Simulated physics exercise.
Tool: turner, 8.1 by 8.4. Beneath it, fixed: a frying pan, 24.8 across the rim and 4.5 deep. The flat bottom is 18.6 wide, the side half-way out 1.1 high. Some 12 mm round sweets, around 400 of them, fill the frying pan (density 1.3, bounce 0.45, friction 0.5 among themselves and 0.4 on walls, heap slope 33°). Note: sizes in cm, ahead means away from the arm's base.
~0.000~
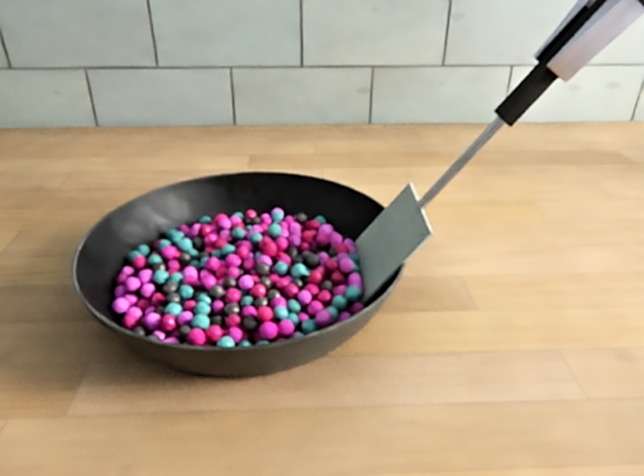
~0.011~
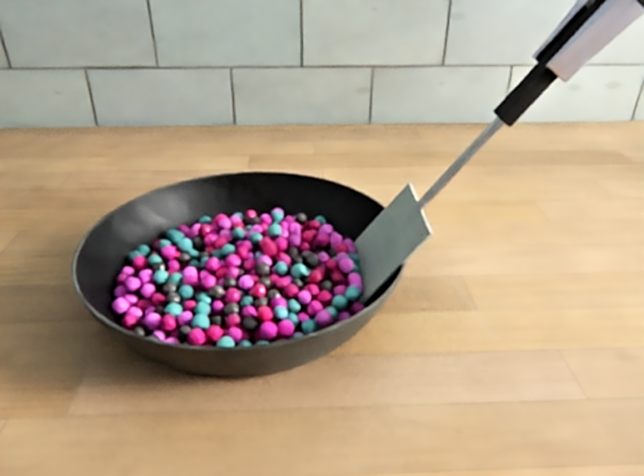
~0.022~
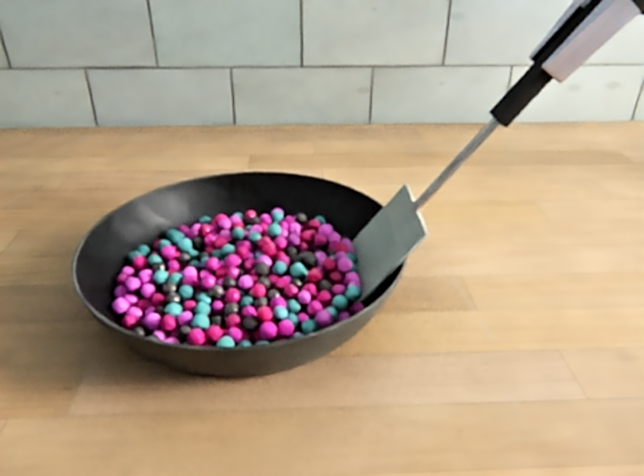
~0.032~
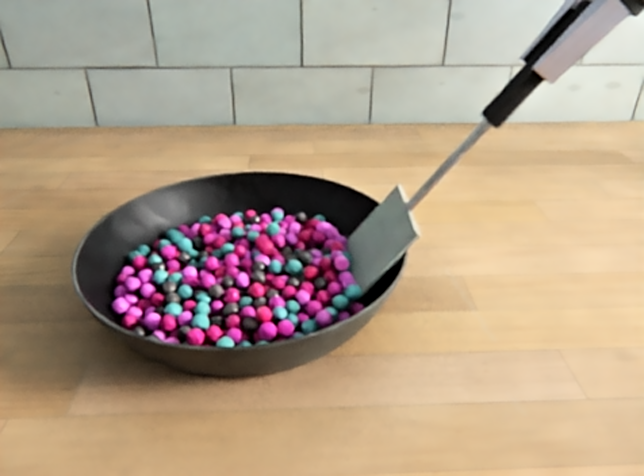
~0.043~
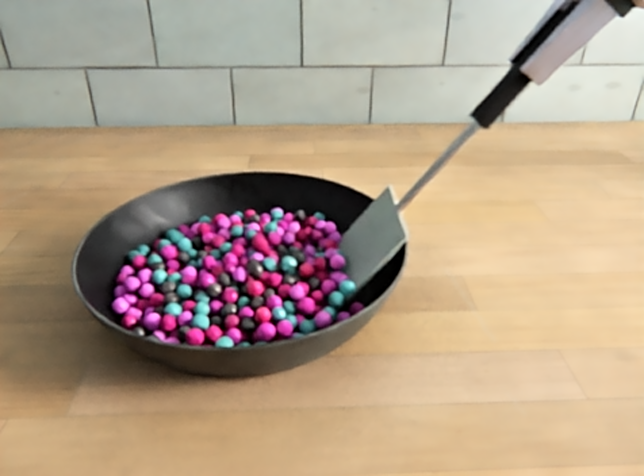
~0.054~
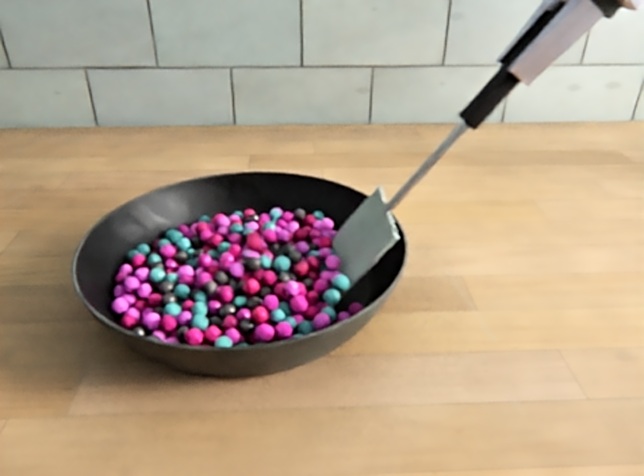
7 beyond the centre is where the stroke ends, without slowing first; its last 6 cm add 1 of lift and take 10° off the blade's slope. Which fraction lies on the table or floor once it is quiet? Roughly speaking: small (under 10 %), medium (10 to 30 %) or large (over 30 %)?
Roughly, small, under 10 %.
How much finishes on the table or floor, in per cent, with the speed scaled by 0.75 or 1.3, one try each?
About 0 and 5 per cent.
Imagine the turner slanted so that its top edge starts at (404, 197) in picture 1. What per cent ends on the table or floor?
Near 5 in a hundred.
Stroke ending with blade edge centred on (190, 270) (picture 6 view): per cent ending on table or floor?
Roughly 0 per cent, I'd say.
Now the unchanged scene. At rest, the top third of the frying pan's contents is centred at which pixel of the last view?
(136, 251).
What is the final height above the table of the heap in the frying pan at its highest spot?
Top of the heap: Roughly 6.0 cm above the table top.
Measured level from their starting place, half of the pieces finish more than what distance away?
Some 4 cm.
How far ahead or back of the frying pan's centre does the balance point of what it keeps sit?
I'd put it at roughly 4.5 cm toward the front.
After 0.12 s, sloping 53°, highest piece 5 above the table; 401 in the frying pan.
After 0.18 s, sloping 49°, highest piece 5 above the table; 401 in the frying pan.
After 0.41 s, sloping 43°, highest piece 6 above the table; 388 in the frying pan, 11 on the table or floor, 2 on the blade or in flight.
After 1.46 s, sloping 43°, highest piece 5 above the table; 386 in the frying pan, 15 on the table or floor.
At rest, 386 in the frying pan, 15 on the table or floor. That is 4 % on the table or floor.
